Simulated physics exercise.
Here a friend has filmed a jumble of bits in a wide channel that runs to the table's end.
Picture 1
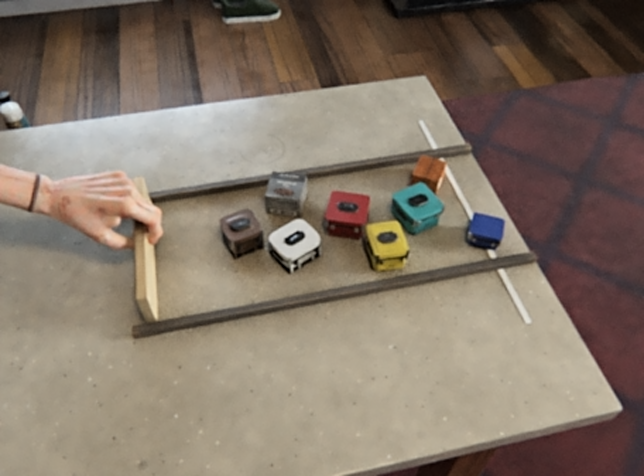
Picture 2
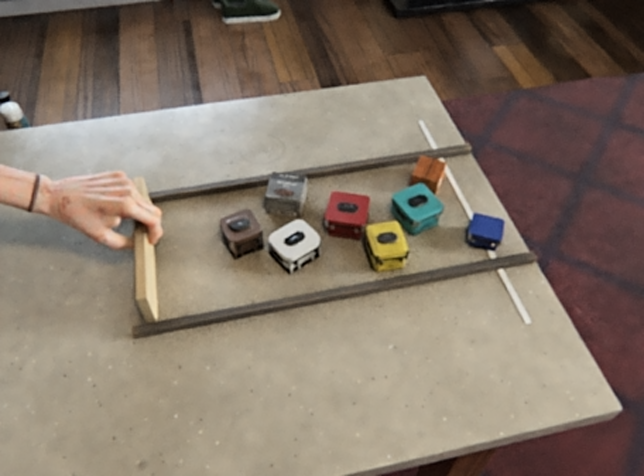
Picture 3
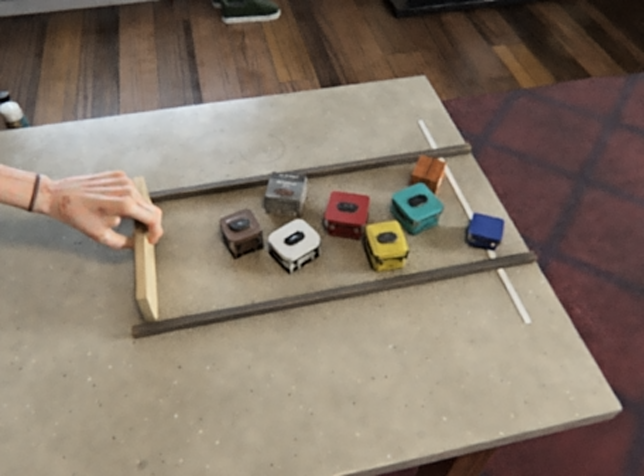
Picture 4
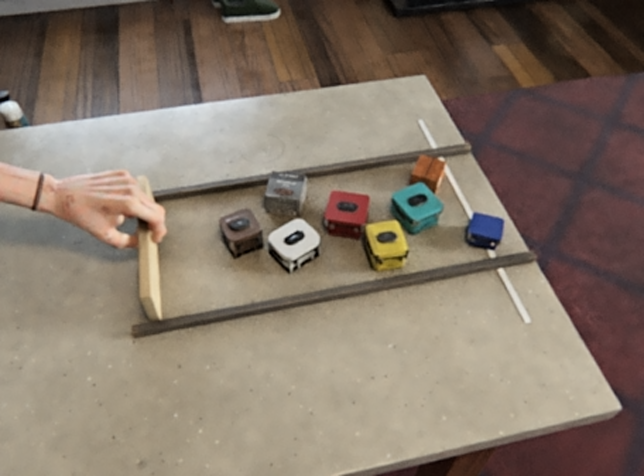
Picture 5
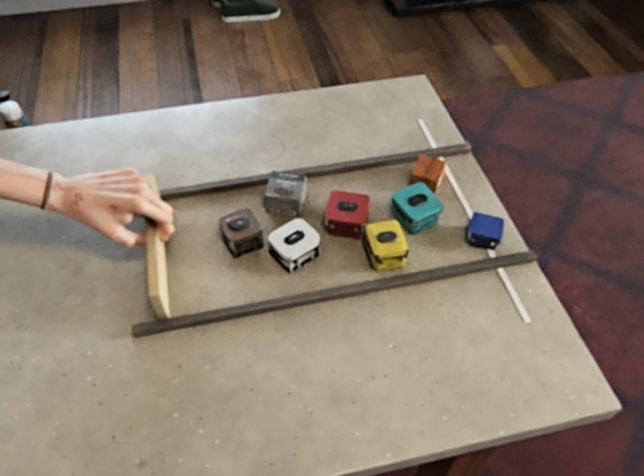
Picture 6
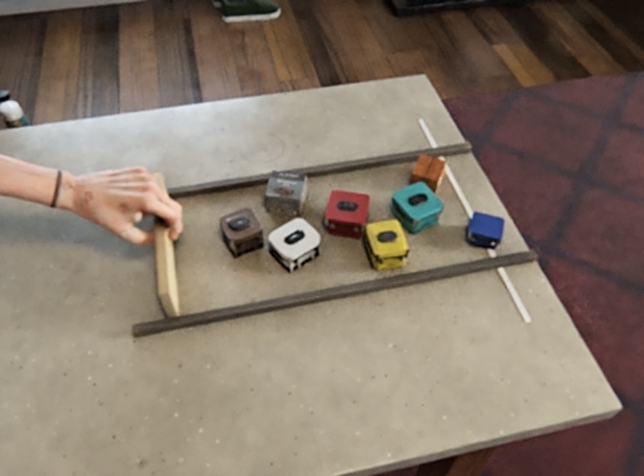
The clip shows a hand holding a wooden board upright between two dark rails on a table, at first nearly still, then sliding it slightly right toward seven small coloured cases and boxes, which stay in place.
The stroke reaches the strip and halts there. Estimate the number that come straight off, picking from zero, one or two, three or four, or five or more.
My estimate is five or more.
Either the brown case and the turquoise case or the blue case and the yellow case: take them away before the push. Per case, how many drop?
You'd get 3 in the first case and 3 in the second one.
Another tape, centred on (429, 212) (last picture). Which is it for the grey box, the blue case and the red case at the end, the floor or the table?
Note: Grey box remains; blue case drops down; red case remains.
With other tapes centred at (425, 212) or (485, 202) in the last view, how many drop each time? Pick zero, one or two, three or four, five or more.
First place: One to two; second place: At least five.
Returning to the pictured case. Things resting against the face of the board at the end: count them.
That makes 3.
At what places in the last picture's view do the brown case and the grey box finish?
You'll find the brown case at roughly (479, 187) and the grey box at roughly (465, 160).
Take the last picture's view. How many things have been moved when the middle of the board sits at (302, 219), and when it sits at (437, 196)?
At the one place 4, at the other 8.
Soon after, none off yet; blue case at rest near (485, 231); orange box at rest near (428, 174); turquoise case at rest near (416, 208).
After that, none off yet; blue case at rest near (485, 231); orange box at rest near (429, 174); turquoise case displaced about its own width near (458, 202).
In the end, the number that fall off is five or more; gone, red case, yellow case, turquoise case, orange box and blue case.
